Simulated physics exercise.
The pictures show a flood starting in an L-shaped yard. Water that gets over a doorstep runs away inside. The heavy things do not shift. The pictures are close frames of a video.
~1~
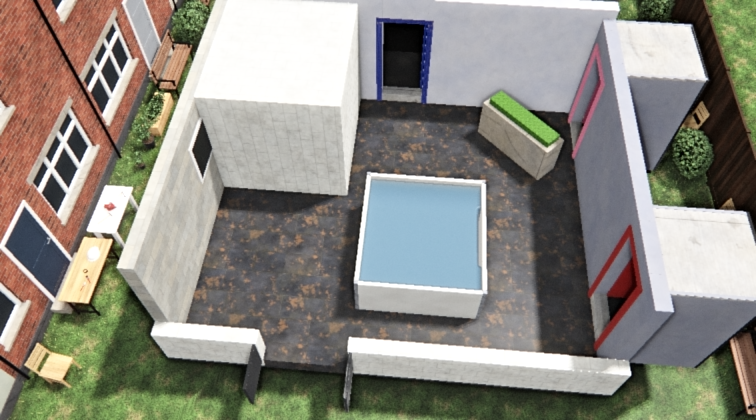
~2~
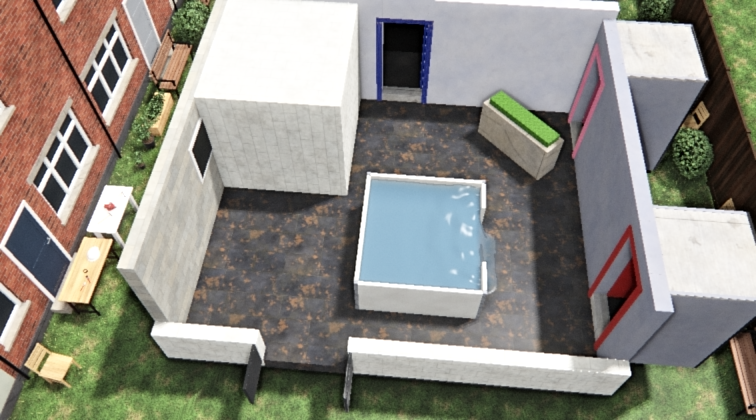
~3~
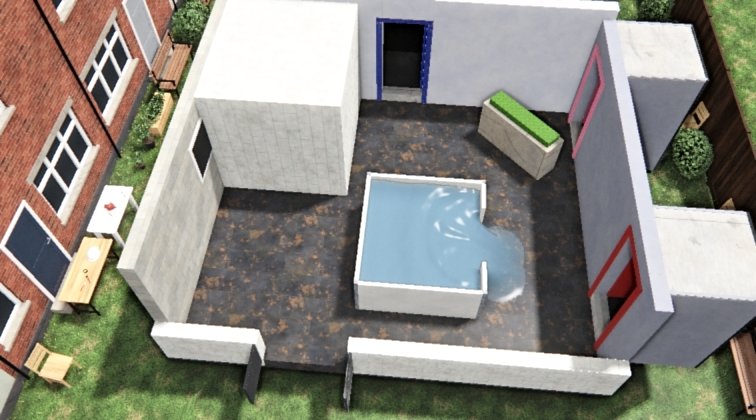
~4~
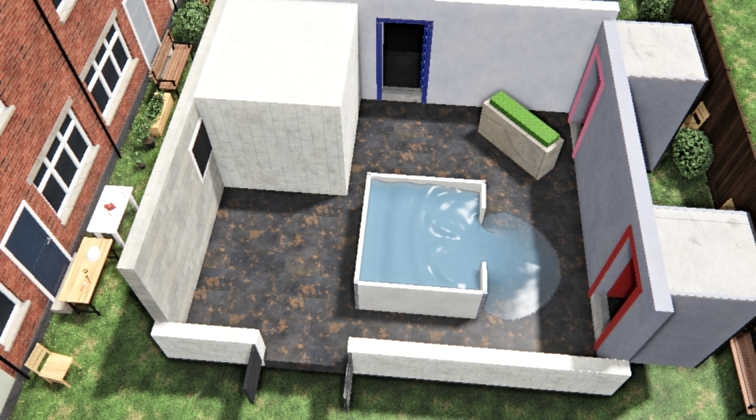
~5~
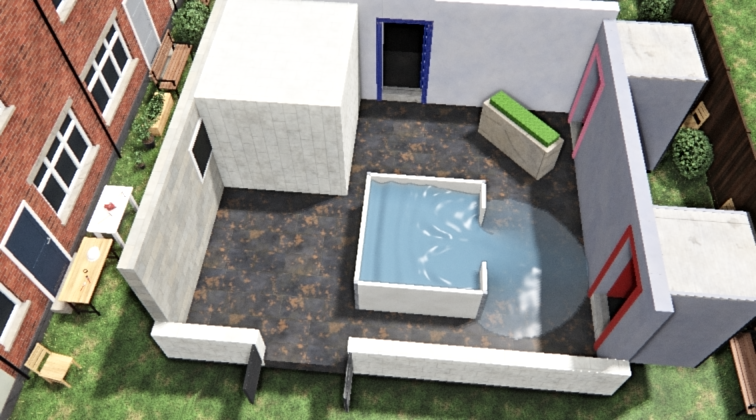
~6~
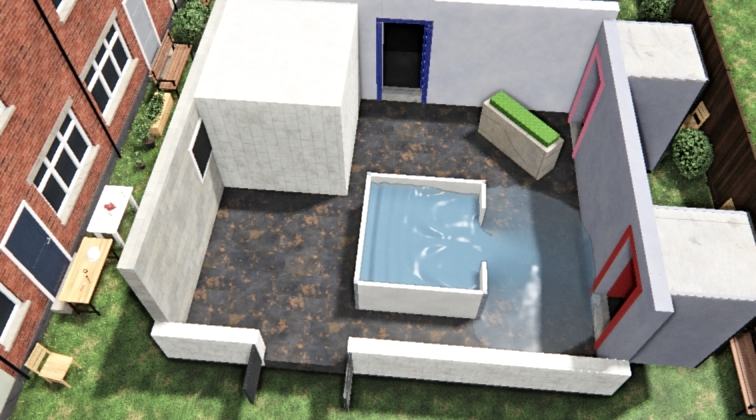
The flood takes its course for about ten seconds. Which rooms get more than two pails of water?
The red door lets in a lot; the pink door lets in a lot; the blue door admits no more than that.
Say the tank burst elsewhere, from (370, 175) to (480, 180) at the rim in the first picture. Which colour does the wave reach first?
First comes the blue one.
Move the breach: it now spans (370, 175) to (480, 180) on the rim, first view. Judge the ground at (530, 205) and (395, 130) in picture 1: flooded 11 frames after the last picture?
In turn: Flooded, awash.
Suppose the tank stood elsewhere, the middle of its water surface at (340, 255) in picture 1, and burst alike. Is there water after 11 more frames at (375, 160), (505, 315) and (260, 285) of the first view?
As listed: Free of water, flooded, clear.
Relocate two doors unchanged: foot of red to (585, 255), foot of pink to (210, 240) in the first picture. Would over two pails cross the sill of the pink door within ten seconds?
My reading: Pink stays under.
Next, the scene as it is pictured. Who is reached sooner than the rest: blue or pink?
The one in pink.
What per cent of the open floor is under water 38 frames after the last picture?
Some 90 per cent.
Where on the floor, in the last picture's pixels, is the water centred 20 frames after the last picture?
Around (478, 247).
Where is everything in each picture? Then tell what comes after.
The open tank at (423, 232) is whole and still, in the first picture.
The front is at (486, 235), out from the gap at (477, 253), in the second picture.
The front is at (517, 243), out from the gap at (477, 254), in the third picture.
The front is at (557, 276), out from the gap at (477, 254), in the fourth picture.
Water pours out at (477, 254) and has run to (583, 251), in the fifth picture.
Water pours out at (477, 253) and has run to (579, 217), in the sixth picture.
A moment on, water covers 25 % of the floor; the red door over two buckets in, the pink door wet at the sill, nothing in, the blue door not reached.
Next, water covers 35 % of the floor; the red door far over two buckets in, the pink door under two buckets in, the blue door not reached.
Then, water covers 70 % of the floor; the red door far over two buckets in, the pink door over two buckets in, the blue door wet at the sill, nothing in.
Later, water covers 90 % of the floor; the red door far over two buckets in, the pink door far over two buckets in, the blue door wet at the sill, nothing in.
In the end, water covers 100 % of the floor; the red door far over two buckets in, the pink door far over two buckets in, the blue door wet at the sill, nothing in.
